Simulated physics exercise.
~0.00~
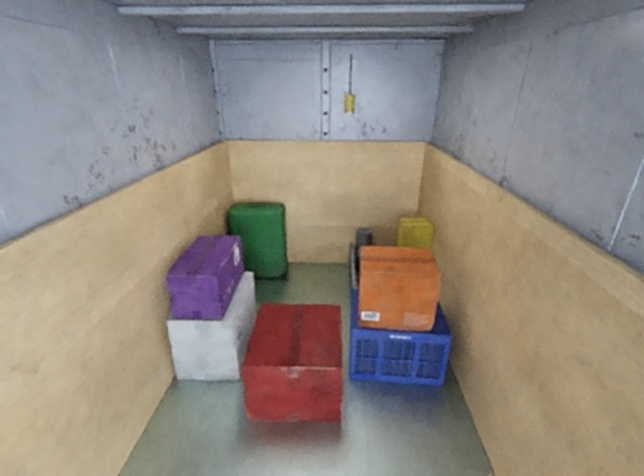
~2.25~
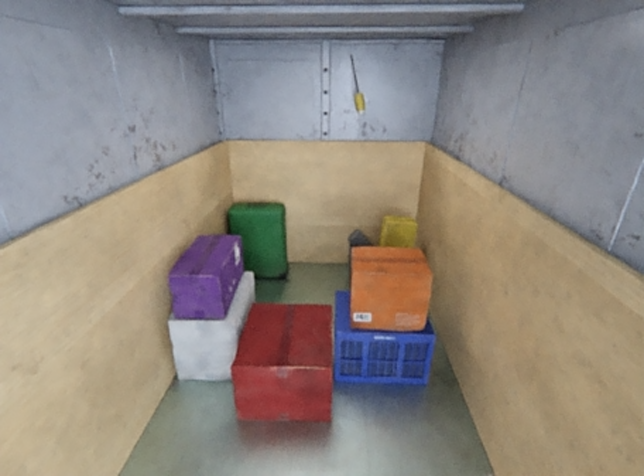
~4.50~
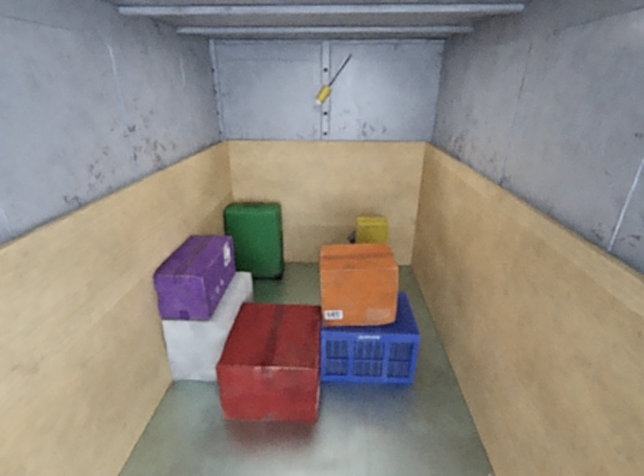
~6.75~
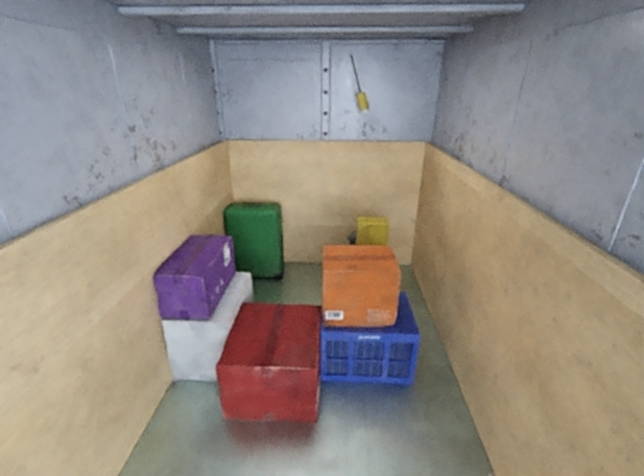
Colored boxes and a blue crate slide left in a van, then stop, still upright.
